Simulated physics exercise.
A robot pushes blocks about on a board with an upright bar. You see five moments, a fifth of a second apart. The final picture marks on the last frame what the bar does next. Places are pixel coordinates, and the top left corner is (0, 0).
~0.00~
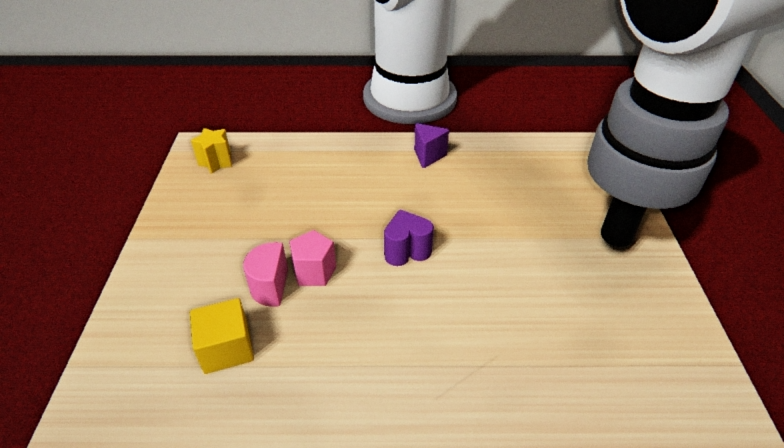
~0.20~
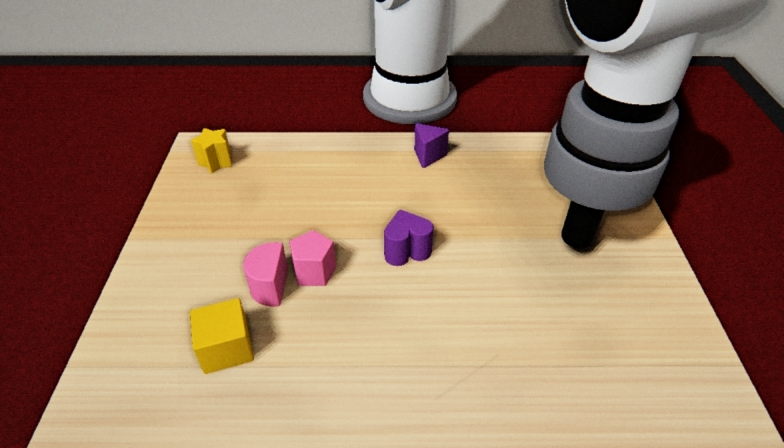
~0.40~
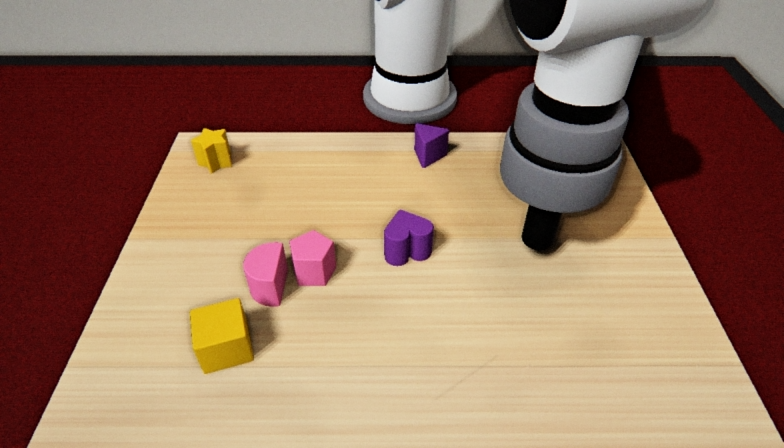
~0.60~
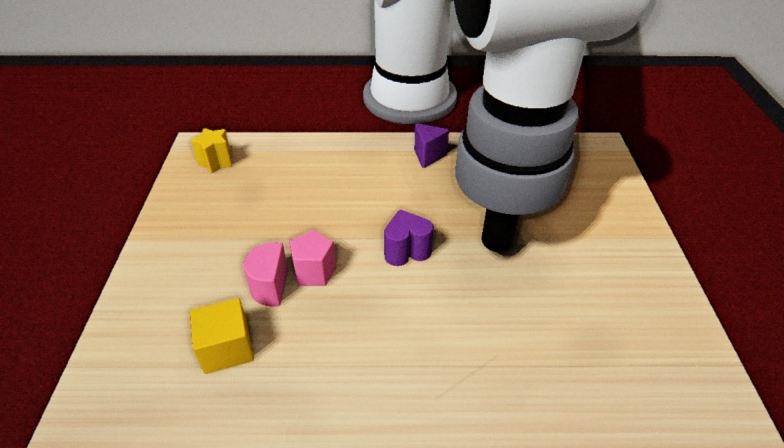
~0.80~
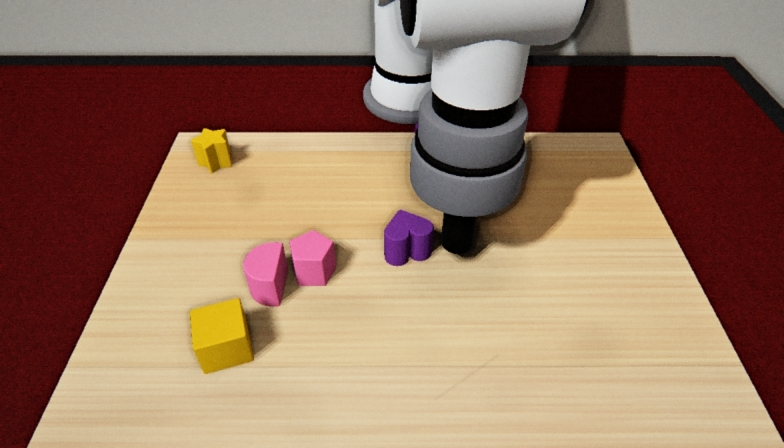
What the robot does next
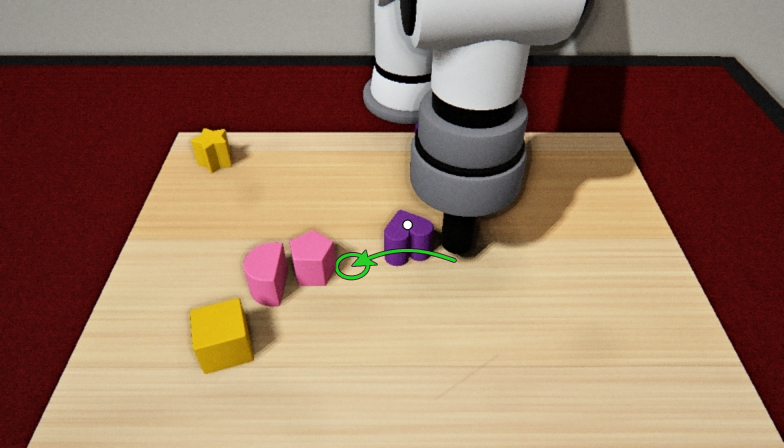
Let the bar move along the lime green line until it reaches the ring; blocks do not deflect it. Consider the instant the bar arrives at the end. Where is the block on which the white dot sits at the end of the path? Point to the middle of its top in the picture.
The middle of its top is at (322, 219).
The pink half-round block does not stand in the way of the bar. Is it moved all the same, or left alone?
At the end, its place is the same.
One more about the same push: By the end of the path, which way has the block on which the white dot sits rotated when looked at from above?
Answer: With the clock.
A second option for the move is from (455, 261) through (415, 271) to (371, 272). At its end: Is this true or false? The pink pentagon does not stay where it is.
False.
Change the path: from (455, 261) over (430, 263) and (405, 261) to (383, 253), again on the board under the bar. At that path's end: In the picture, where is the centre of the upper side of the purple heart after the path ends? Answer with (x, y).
By then it is at (352, 208).
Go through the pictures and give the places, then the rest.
In the first frame, bar's lower end (616, 237); pink half-round block (263, 260); pink pentagon (310, 245); purple heart (408, 225).
In the second frame, bar (576, 239); blocks still.
In the third frame, bar (537, 241); blocks still.
In the fourth frame, bar (497, 242); blocks still.
In the fifth frame, bar (457, 244); pink half-round block (263, 260); pink pentagon (310, 245); purple heart (408, 225).
Drawn move, from (455, 261) via (420, 251) and (385, 253), ending at (352, 266); the dot is on the purple heart.
The first path, step by step. One third of the way, bar (421, 235); purple heart (380, 221).
Two thirds of the way, bar (383, 237); purple heart (343, 220).
At the end, bar (351, 250); pink half-round block still; pink pentagon still; purple heart (321, 219), turned 45° clockwise.
